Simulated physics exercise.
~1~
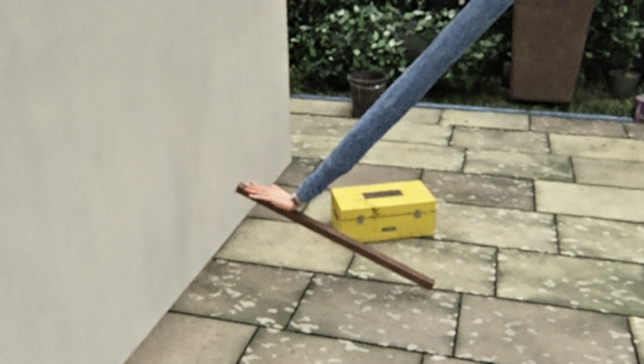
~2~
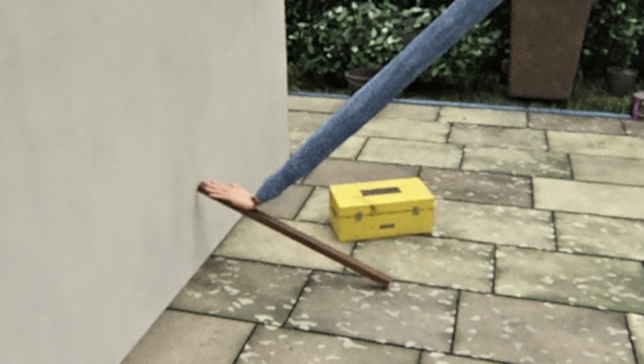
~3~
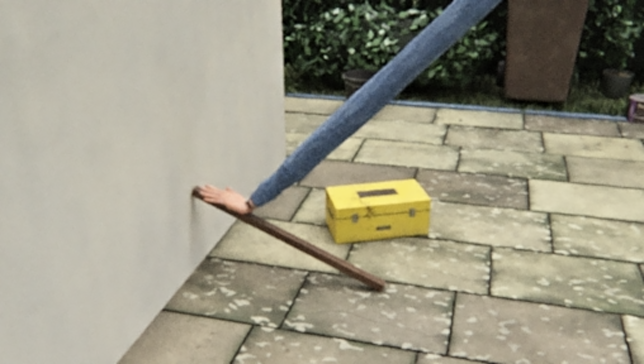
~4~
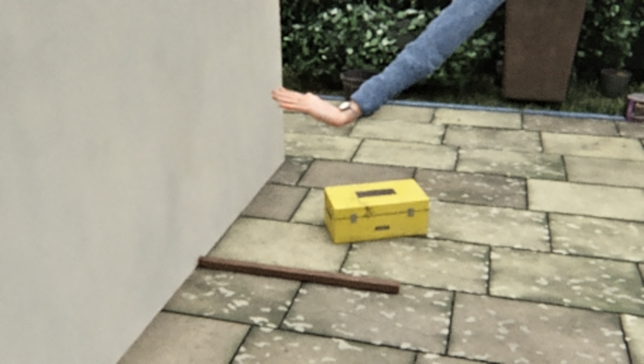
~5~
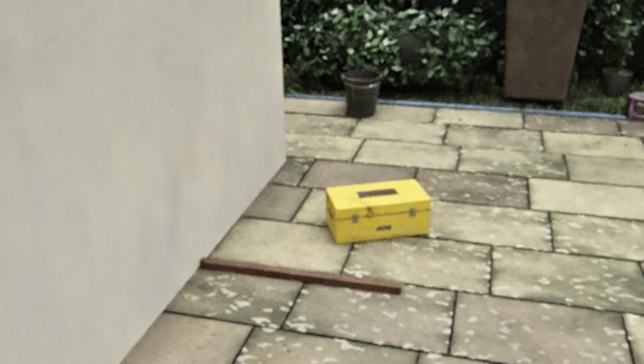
A brown pole, held by a hand at the end of a blue-sleeved arm, slants above a stone-paved patio beside a pale bare wall at left, seen from slightly above by a gently swaying camera. A yellow toolbox sits on the slabs to the right, with dark planters and leafy shrubs behind. The hand moves the pole left until its upper end leans low against the wall. The hand then lets go and draws back, and the pole drops flat onto the paving. The arm leaves, and the pole lies still near the wall, the toolbox unmoved.
